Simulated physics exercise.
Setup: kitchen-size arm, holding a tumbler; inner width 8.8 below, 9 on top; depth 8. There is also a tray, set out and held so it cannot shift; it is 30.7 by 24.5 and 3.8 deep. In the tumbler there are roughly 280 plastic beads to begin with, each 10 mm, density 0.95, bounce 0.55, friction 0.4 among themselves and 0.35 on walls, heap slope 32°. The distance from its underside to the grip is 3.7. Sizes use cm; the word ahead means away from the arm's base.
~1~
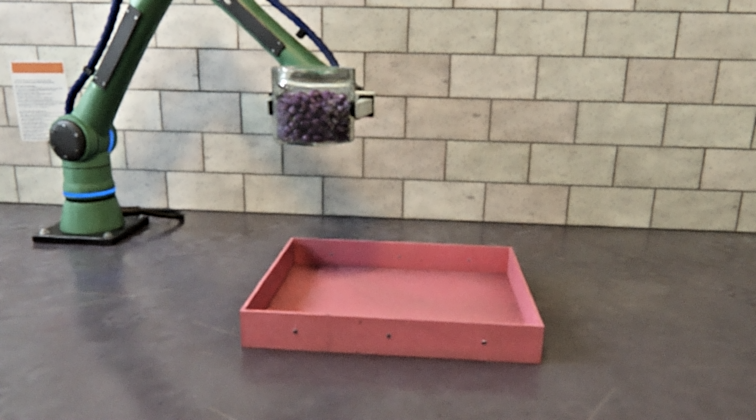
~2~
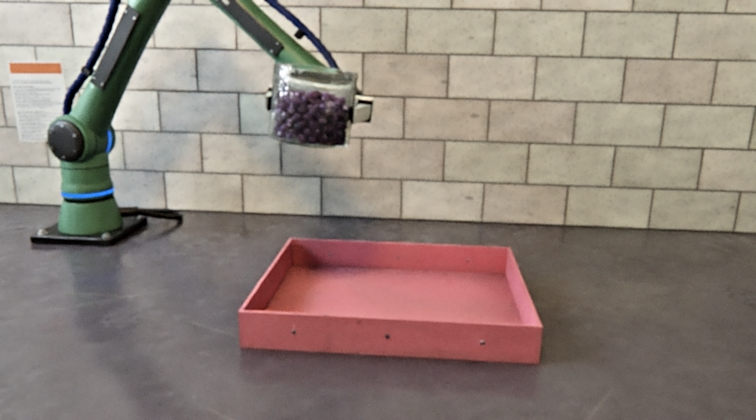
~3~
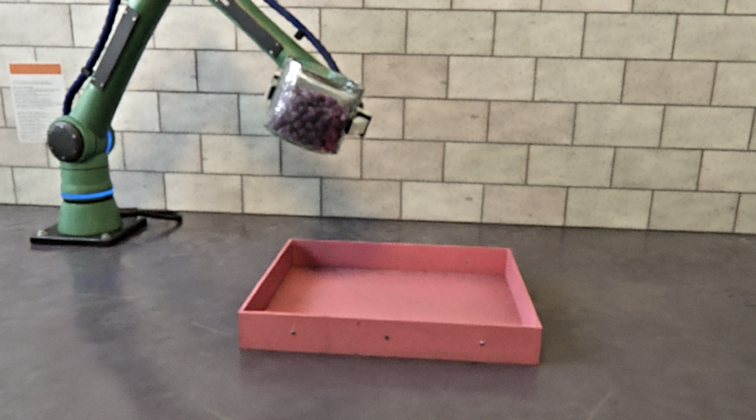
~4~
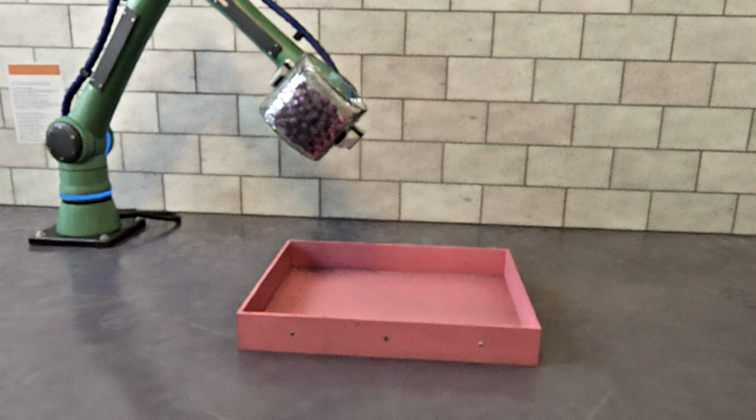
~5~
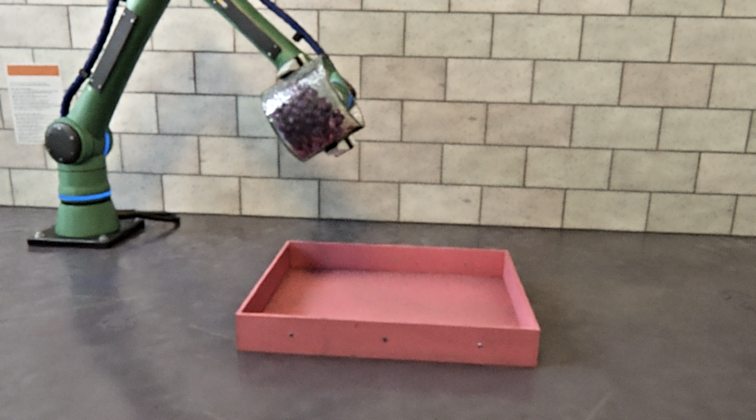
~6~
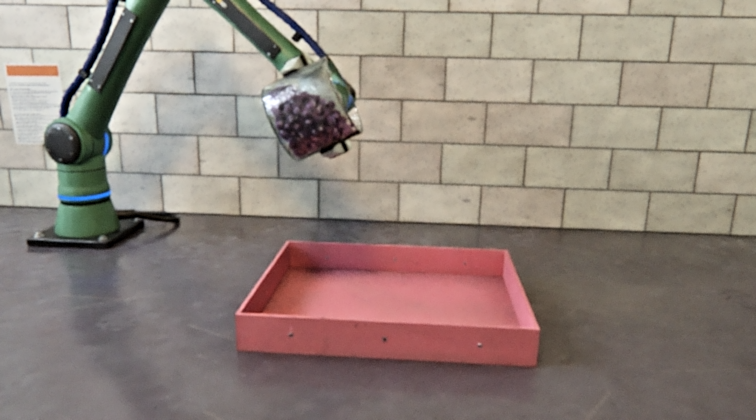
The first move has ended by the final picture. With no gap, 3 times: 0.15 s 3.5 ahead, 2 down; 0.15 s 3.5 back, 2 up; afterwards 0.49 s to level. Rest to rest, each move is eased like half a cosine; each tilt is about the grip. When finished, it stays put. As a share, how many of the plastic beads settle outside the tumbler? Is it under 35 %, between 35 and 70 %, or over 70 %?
It is under 35 %.
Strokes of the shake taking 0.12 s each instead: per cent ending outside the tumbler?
That would give around 15 per cent.
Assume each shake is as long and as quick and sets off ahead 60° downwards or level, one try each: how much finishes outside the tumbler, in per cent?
You'd get some 0 per cent with the first setting and some 25 per cent with the second.
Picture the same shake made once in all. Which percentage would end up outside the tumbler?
That would give close to 0 percent.
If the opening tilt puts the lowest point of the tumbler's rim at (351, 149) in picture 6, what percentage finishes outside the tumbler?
70 percent or so.
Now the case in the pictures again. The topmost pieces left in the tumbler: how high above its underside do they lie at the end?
Roughly 7.5 centimetres.
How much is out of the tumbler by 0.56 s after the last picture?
About 5 per cent so far.
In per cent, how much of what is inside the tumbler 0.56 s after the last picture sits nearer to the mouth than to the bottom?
My estimate is near 35 per cent.
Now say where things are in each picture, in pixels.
Tumbler middle at (314, 106), level; upper third of the load around (314, 106), from x 280 to 350, top at y 95; 275 in the tumbler, in the first picture.
Tumbler middle at (313, 106), tilted 6° forward; upper third of the load around (310, 107), from x 275 to 345, top at y 95, in the second picture.
Tumbler middle at (313, 107), tilted 22° forward; upper third of the load around (300, 106), from x 270 to 345, top at y 90, in the third picture.
Tumbler middle at (313, 109), tilted 42° forward; upper third of the load around (296, 102), from x 270 to 340, top at y 85, in the fourth picture.
Tumbler middle at (312, 110), tilted 58° forward; upper third of the load around (295, 101), from x 270 to 340, top at y 85, in the fifth picture.
Tumbler middle at (312, 110), tilted 64° forward; upper third of the load around (292, 104), from x 270 to 350, top at y 85; 275 in the tumbler, in the sixth picture.
Then, 0.56 s after the last picture, tilted 64° forward, highest piece 25 above the table; 263 in the tumbler, 4 in the tray, 8 in flight or on a rim.
Then, 1.11 s after the last picture, tilted 39° forward, highest piece 25 above the table; 255 in the tumbler, 20 in the tray.
Then, 1.59 s after the last picture, level, highest piece 28 above the table; 254 in the tumbler, 21 in the tray.
Then, 2.64 s after the last picture, level, highest piece 28 above the table; 254 in the tumbler, 21 in the tray.
Final count, 254 in the tumbler, 21 in the tray. That is 8 % outside the tumbler.
